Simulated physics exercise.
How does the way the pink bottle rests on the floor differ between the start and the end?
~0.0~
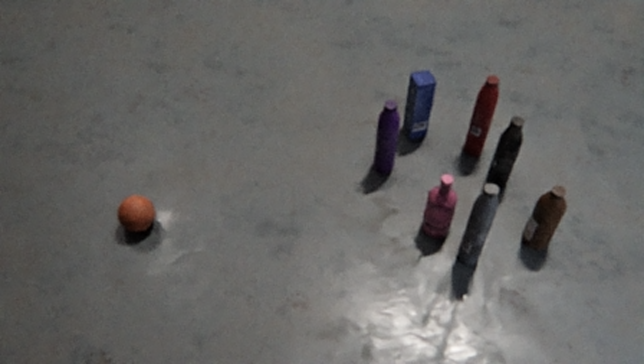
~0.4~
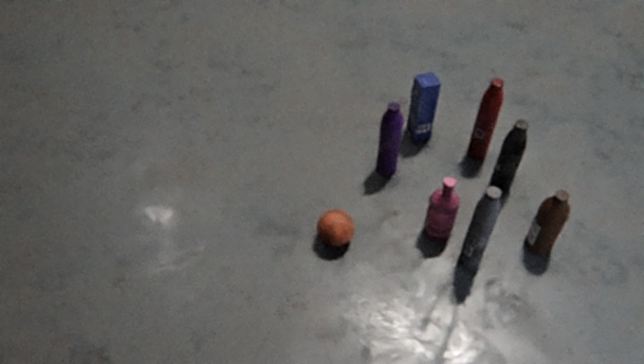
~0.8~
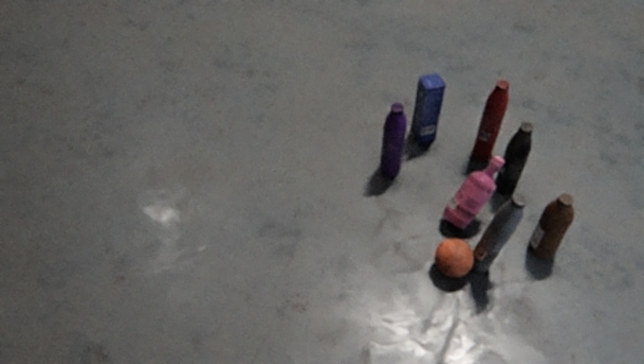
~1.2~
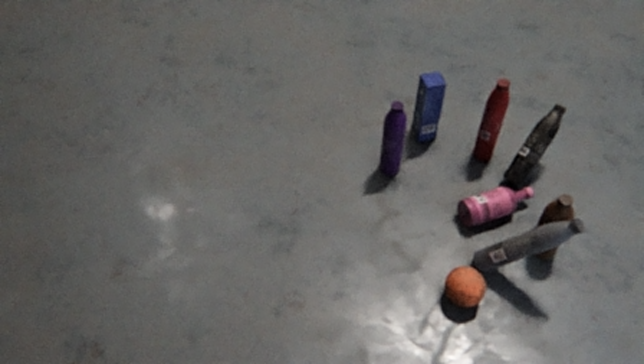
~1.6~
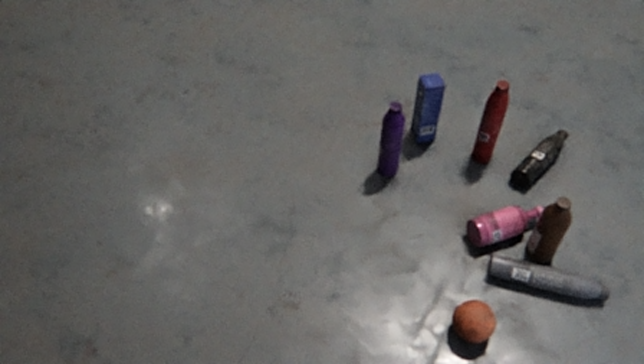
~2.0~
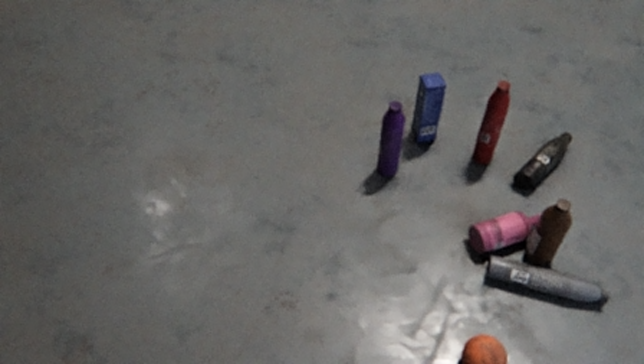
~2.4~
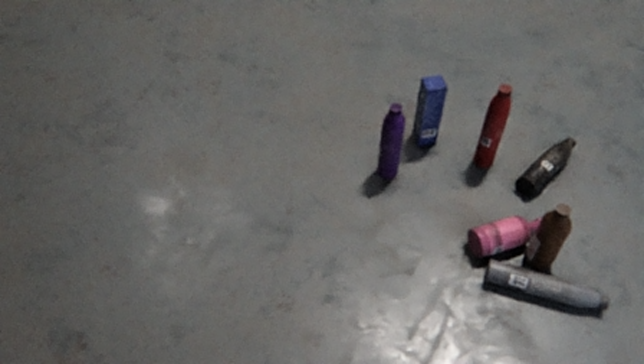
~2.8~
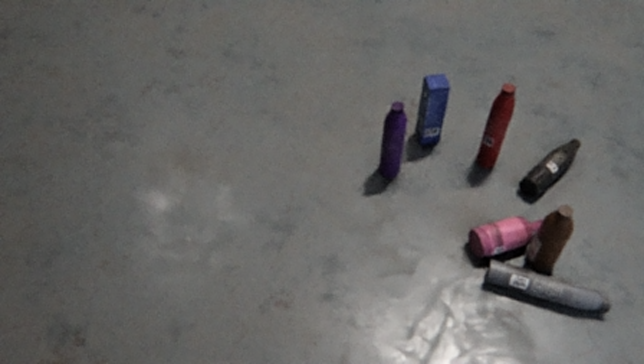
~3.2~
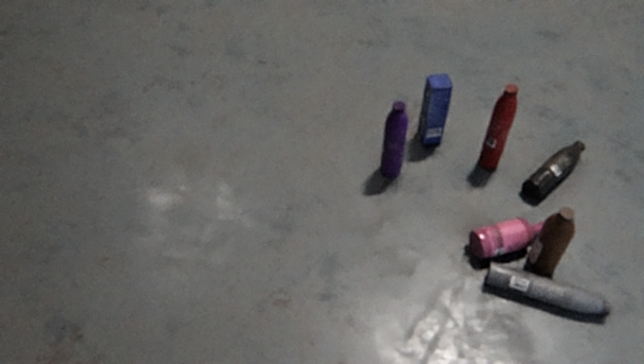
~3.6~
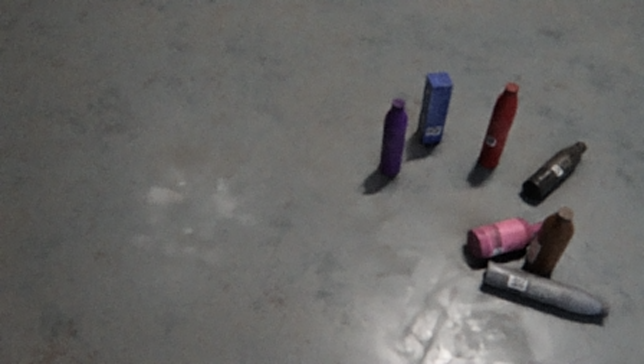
At the start the pink bottle stands upright, and at the end it lies on its side.
